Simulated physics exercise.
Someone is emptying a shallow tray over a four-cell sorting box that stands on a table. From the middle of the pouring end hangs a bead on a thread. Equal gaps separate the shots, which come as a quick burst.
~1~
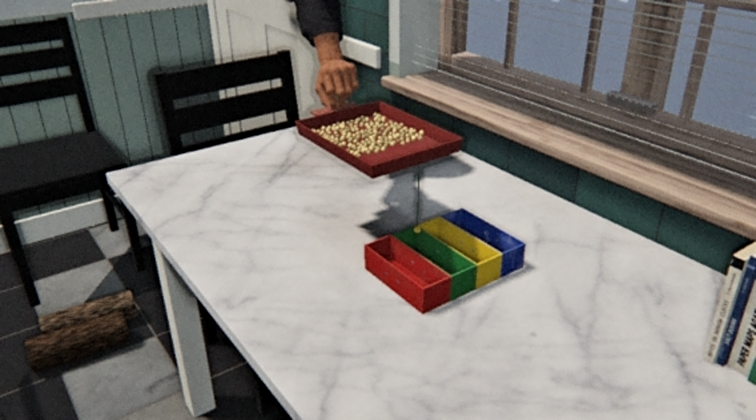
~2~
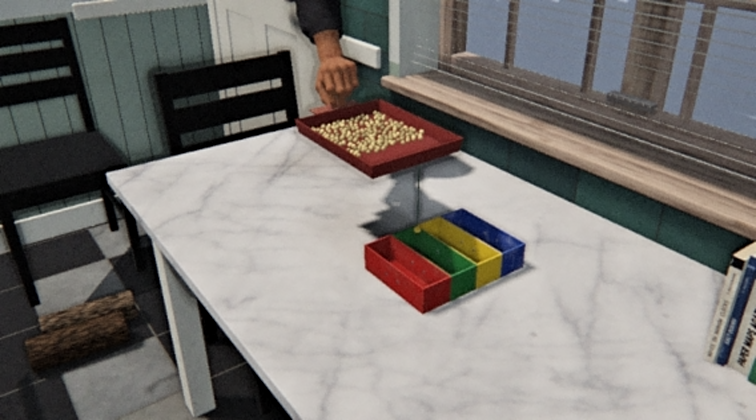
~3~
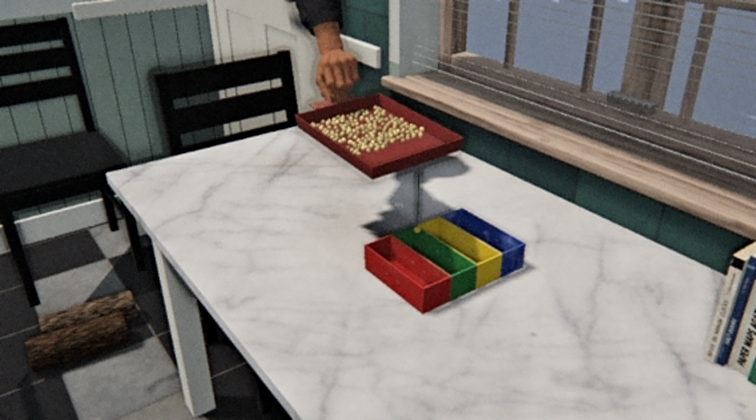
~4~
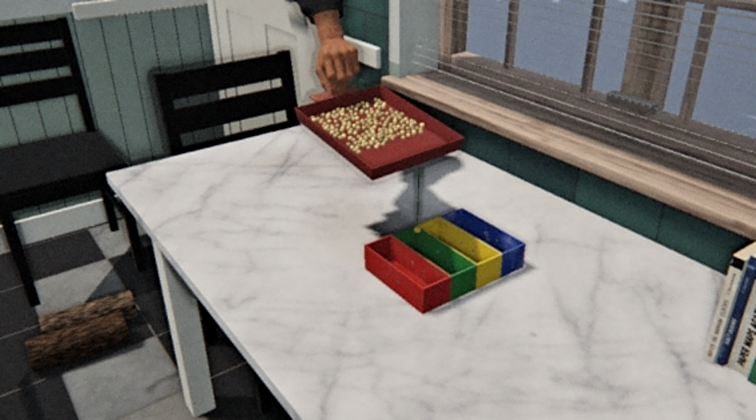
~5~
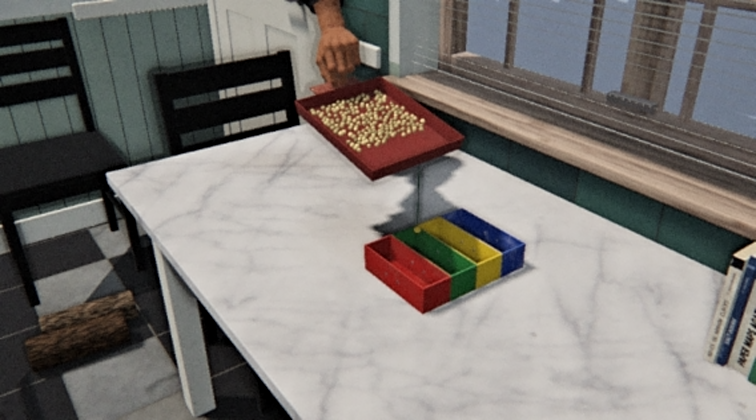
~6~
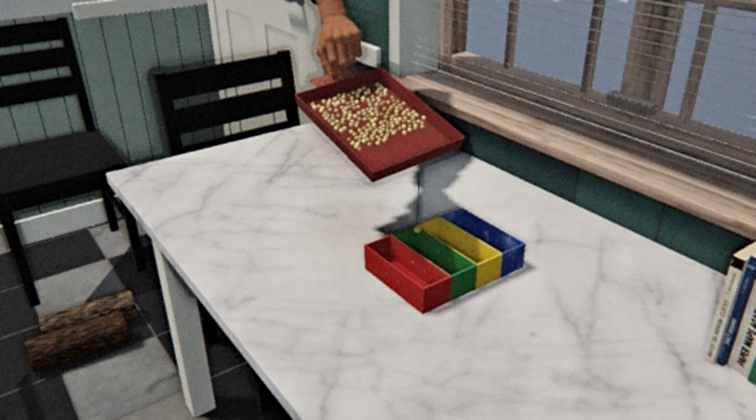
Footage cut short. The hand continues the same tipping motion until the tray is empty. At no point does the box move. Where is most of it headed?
Mostly to the red cell.
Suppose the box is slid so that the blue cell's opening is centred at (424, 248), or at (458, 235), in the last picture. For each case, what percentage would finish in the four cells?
First case around 100 %, second case around 100 %.
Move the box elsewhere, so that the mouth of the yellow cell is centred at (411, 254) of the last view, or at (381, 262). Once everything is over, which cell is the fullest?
That green cell, then the cell in yellow.
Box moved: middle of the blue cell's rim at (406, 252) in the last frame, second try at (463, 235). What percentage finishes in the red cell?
Around 0 and then 50 per cent.
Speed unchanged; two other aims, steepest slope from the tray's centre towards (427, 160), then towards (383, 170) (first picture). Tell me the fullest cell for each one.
The first time it is the yellow one, and the second time it is the cell in red.
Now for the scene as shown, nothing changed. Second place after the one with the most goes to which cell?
The runner-up: The green one.
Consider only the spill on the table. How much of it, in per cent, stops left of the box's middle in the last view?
I reckon around 100 per cent.
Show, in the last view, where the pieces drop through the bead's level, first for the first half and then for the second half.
Points: About (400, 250), then about (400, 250).
Just after the last frame, tray tipped steeply; almost all on the tray; just a few in the red cell; just a few falling or outside the box.
A moment on, tray tipped right over; almost all on the tray; just a few in the red cell; just a few falling or outside the box.
Further on, tray tipped past a quarter turn; roughly half in the red cell; roughly a quarter in the green cell; roughly a third falling or outside the box.
When it is over, tray tipped past a quarter turn; roughly half in the red cell; roughly a quarter in the green cell; not one in the yellow cell; not one in the blue cell; roughly a third outside the box.
